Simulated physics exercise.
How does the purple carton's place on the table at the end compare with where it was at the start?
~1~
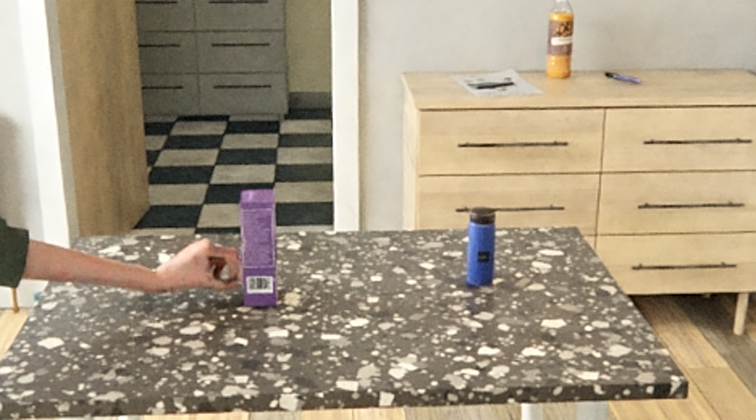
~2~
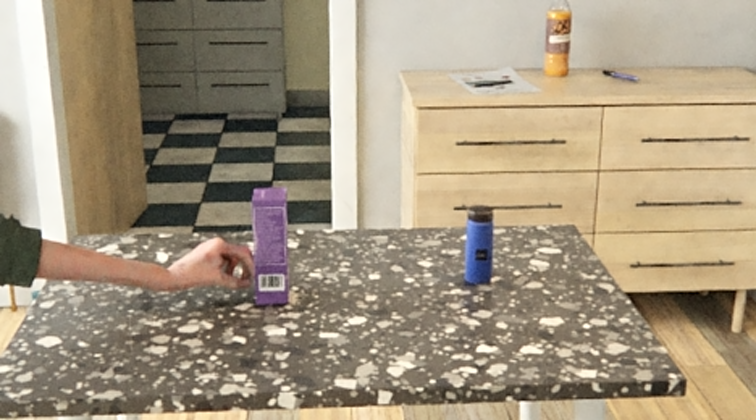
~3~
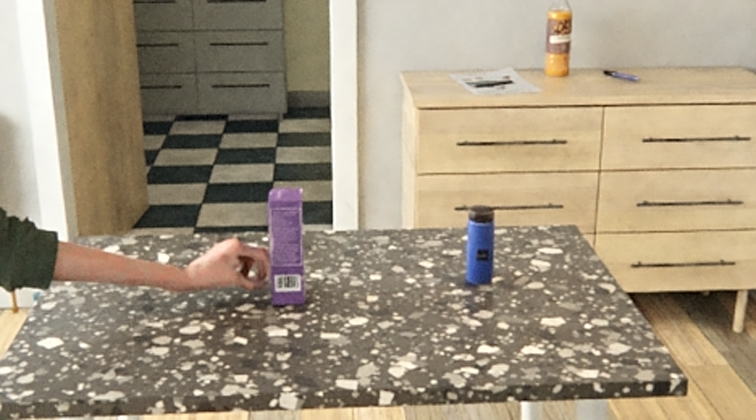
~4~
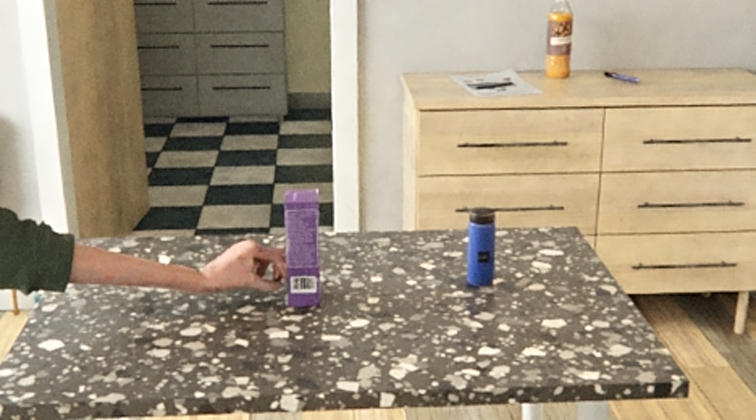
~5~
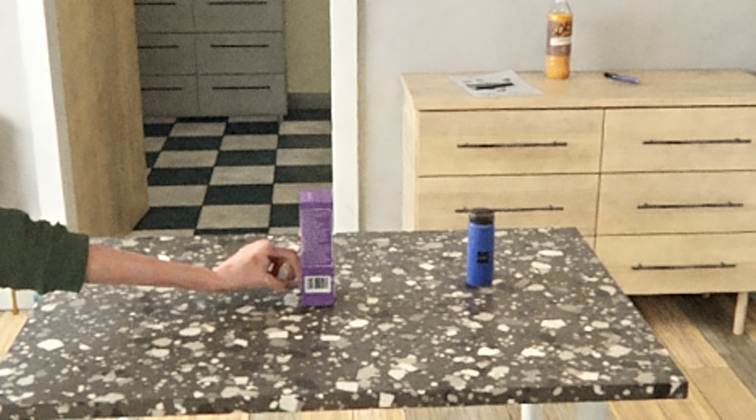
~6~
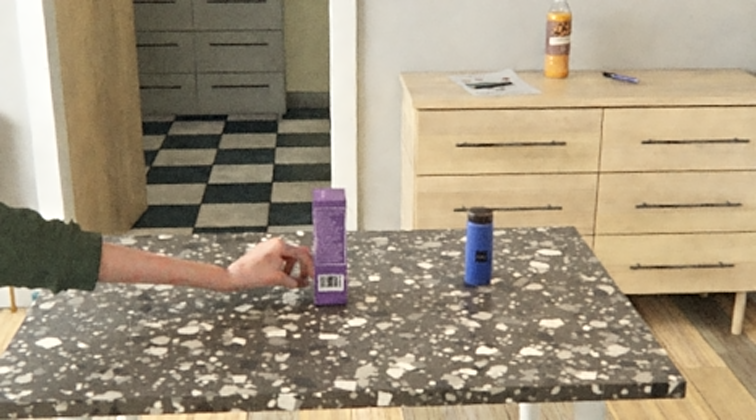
At the start the purple carton stood on the left part of the table, well away from the blue shaker. By the end it was farther right, with a smaller gap between it and the shaker.
A tall purple carton slid slowly to the right across a dark speckled table as a hand pushed it from the left. It stayed upright throughout and ended nearer the blue shaker, which stayed in its place, with the hand still beside the carton.
